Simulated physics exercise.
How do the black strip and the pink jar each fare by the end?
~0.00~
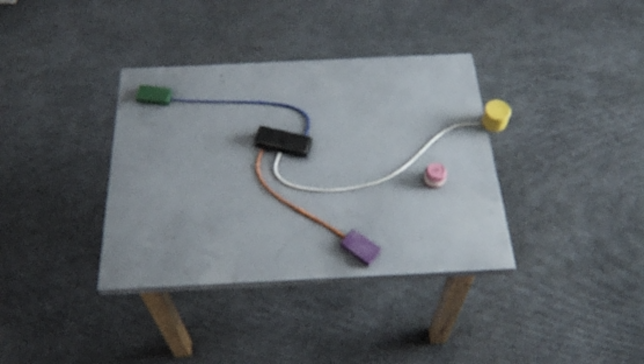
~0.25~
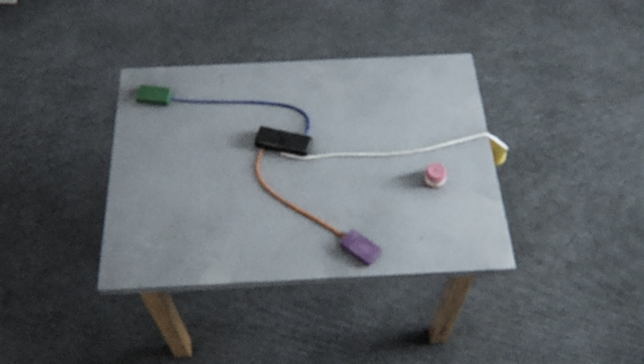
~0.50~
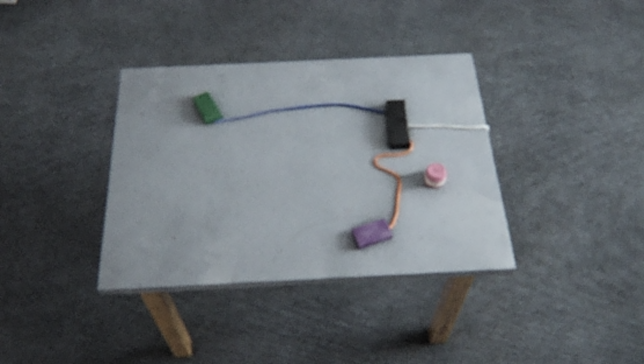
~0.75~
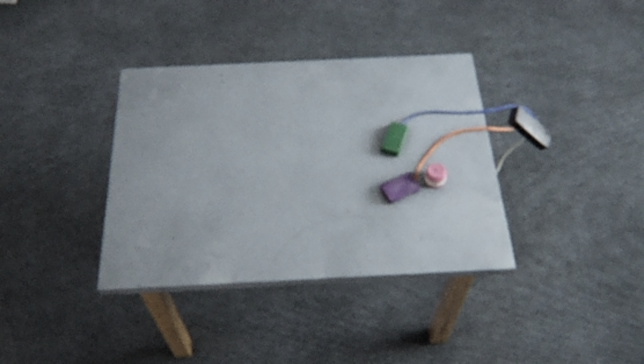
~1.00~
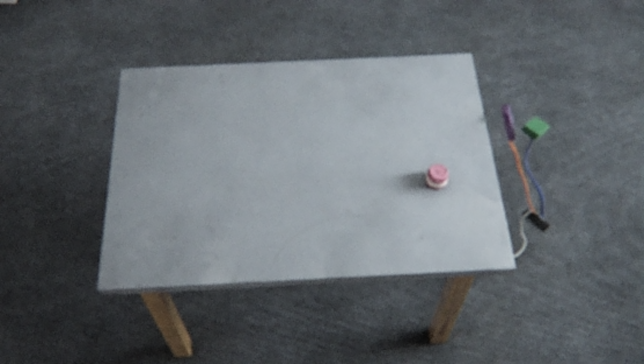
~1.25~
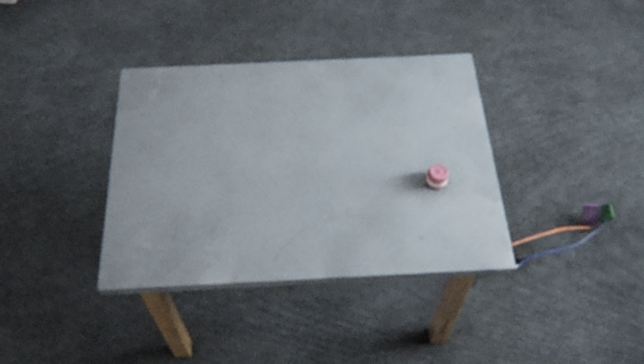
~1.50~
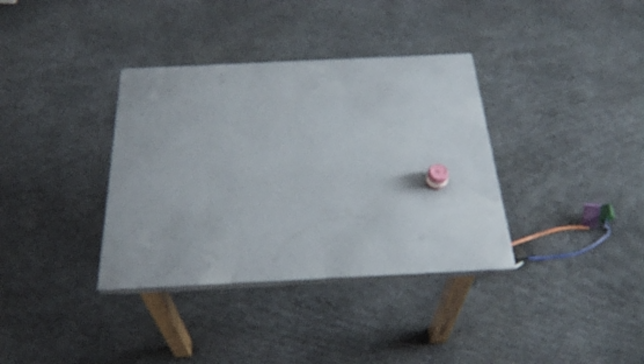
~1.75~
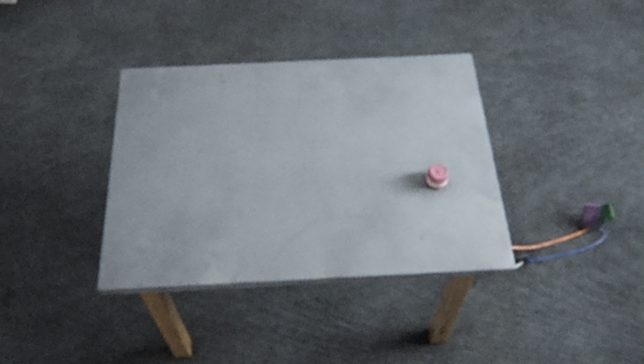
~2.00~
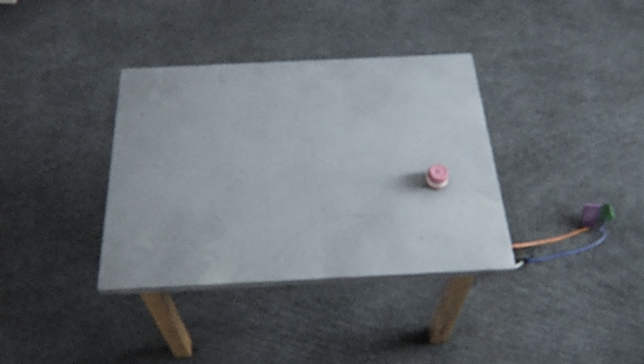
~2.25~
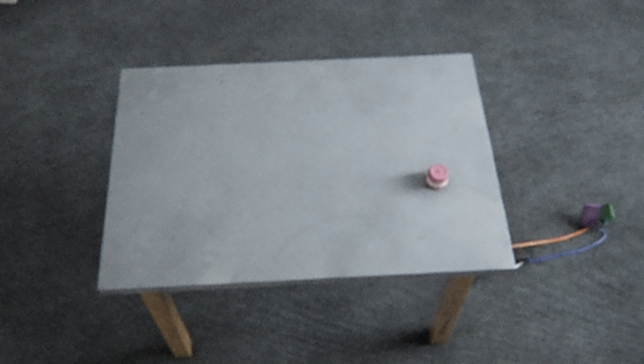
The black strip is pulled across the table and over the right edge, while the pink jar hardly moves and stays on the tabletop.
Yellow speaker dropping off a table's right edge, dragging the black strip, green phone and purple drive over while a pink jar stays.
